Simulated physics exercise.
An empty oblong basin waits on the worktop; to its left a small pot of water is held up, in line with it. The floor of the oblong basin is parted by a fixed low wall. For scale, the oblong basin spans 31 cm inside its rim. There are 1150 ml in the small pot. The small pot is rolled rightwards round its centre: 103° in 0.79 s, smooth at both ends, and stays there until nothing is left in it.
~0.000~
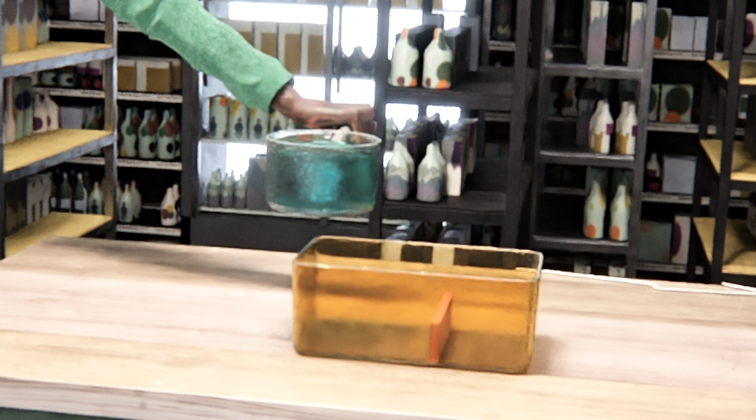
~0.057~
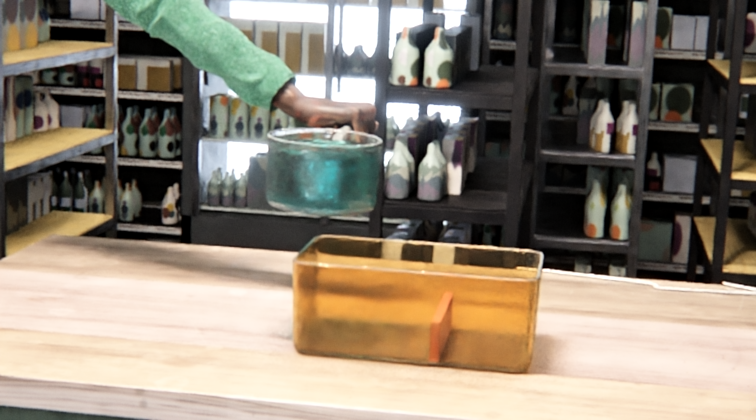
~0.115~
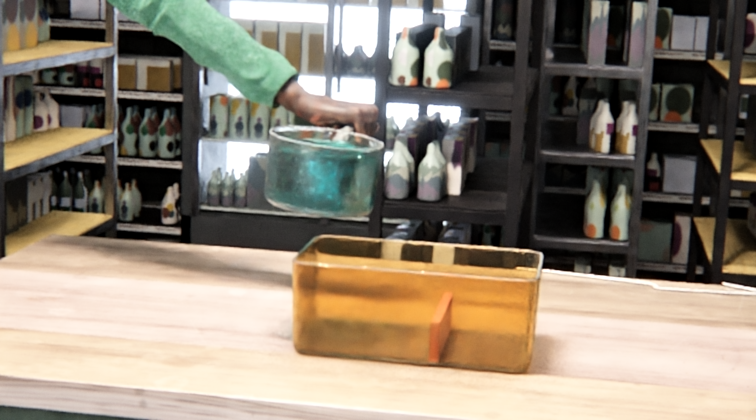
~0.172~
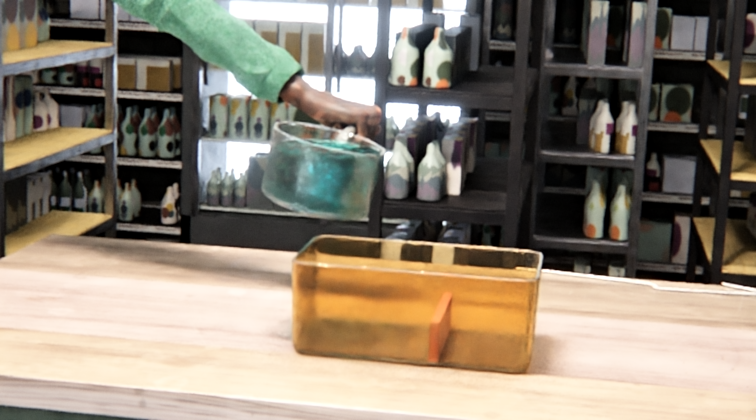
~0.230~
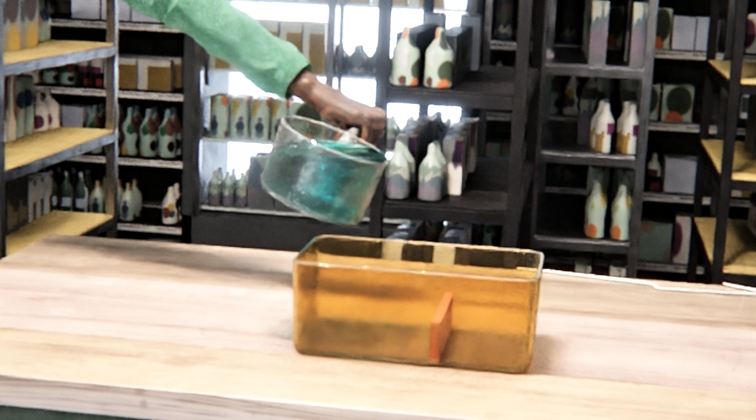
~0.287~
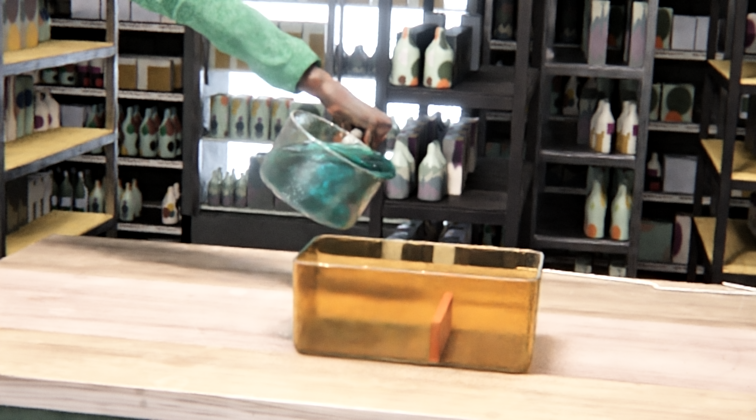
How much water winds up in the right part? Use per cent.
The far part has some 13 per cent.
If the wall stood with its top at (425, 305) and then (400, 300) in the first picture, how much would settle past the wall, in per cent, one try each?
In turn about 35 and 70 per cent.
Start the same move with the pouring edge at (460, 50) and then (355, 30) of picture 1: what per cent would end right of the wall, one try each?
In turn about 65 and 10 per cent.
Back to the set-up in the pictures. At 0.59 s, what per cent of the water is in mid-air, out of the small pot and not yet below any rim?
Near 26 in a hundred.
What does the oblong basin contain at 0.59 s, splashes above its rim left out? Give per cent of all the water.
About 34 per cent.
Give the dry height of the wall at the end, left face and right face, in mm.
Left about 16 mm, right about 44 mm.
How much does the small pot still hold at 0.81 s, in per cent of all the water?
Near 10 in a hundred.
After 0.59 s the tilt is 87° and 41 per cent is still to pour, 27 is left of the wall and 6 right of it.
After 0.81 s the tilt is 103° and 9 per cent is still to pour, 77 is left of the wall and 9 right of it.
After 1.04 s the tilt is 103° and 1 per cent is still to pour, 86 is left of the wall and 11 right of it.
After 1.29 s the tilt is 103° and 0 per cent is still to pour, 86 is left of the wall and 13 right of it.
In the end 86 per cent lies left of the wall, 13 right of it and 2 outside.
